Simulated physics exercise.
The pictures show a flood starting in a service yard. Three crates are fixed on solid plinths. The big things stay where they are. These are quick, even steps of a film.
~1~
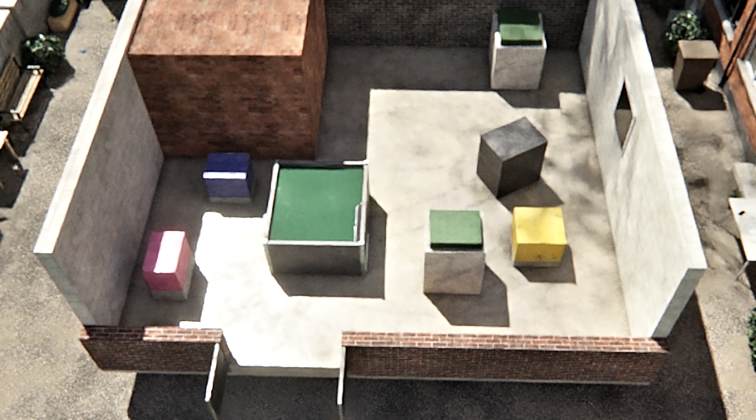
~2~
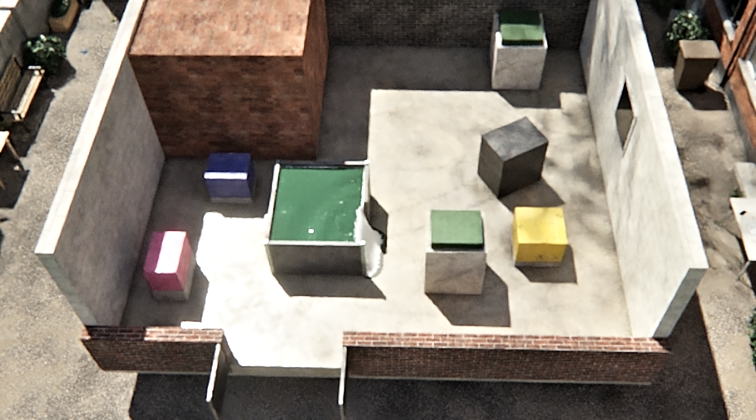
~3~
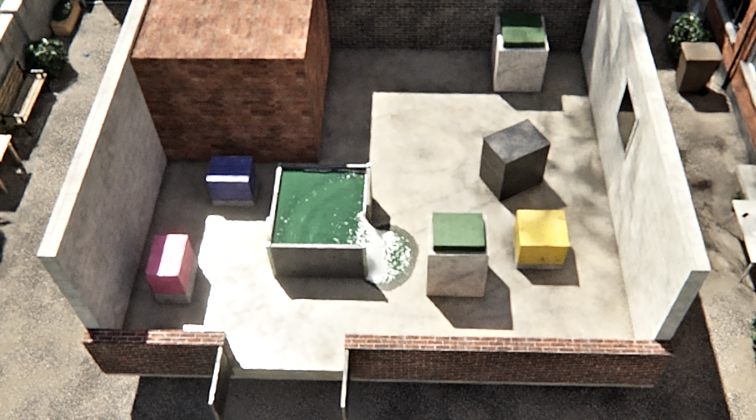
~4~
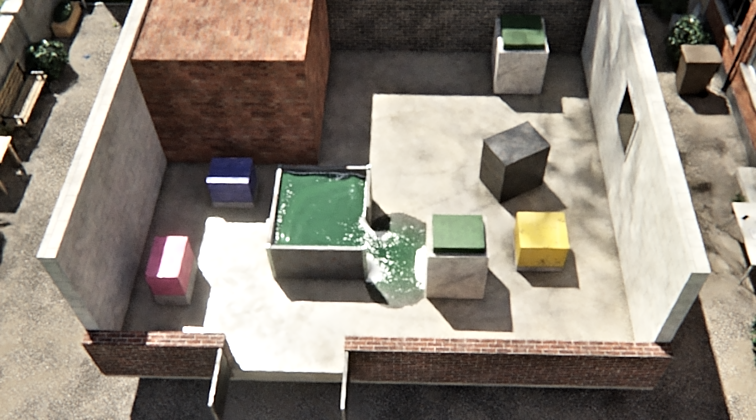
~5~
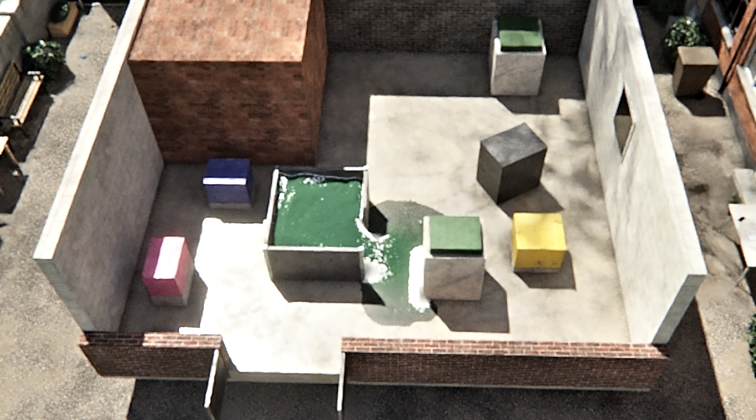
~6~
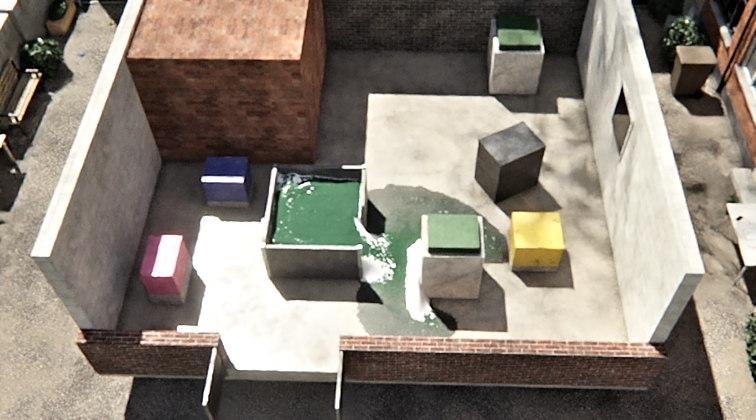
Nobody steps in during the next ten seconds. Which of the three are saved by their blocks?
One by one: The pink crate keeps dry; the blue crate keeps dry; the yellow crate is soaked.
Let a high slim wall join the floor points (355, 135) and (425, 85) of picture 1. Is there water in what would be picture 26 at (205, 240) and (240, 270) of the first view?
As listed: Clear, under water.
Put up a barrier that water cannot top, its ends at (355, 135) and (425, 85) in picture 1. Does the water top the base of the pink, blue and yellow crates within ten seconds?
Then: Pink escapes it; blue stays dry; yellow ends up wet.
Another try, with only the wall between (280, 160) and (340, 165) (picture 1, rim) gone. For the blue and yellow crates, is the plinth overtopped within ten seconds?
In short: Blue ends up wet, yellow stays dry.
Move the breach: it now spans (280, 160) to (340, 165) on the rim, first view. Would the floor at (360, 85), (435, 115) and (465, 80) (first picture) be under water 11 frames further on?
As listed: Awash, flooded, under water.
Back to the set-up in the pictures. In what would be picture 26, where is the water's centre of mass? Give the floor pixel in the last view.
Around (419, 243).
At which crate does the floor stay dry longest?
That is the one in blue.
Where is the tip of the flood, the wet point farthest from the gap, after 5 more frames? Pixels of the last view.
Around (598, 210).
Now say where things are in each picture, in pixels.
The tank at (318, 204) is whole and still, in the first frame.
The front is at (375, 273), out from the gap at (364, 243), in the second frame.
Water pours out at (365, 246) and has run to (412, 245), in the third frame.
The front is at a hidden place, out from the gap at (365, 249), in the fourth frame.
Water pours out at (362, 250) and has run to a hidden place, in the fifth frame.
The front is at (508, 249), out from the gap at (360, 248), in the sixth frame.
A moment on, water covers 15 % of the floor; the pink crate not reached, the blue crate not reached, the yellow crate water round its plinth.
Next, water covers 35 % of the floor; the pink crate not reached, the blue crate not reached, the yellow crate water round its plinth.
Then, water covers 60 % of the floor; the pink crate water round its plinth, the blue crate not reached, the yellow crate water round its plinth.
Later, water covers 70 % of the floor; the pink crate water round its plinth, the blue crate water round its plinth, the yellow crate water round its plinth.
In the end, water covers 85 % of the floor; the pink crate stayed above the water, the blue crate stayed above the water, the yellow crate was topped.
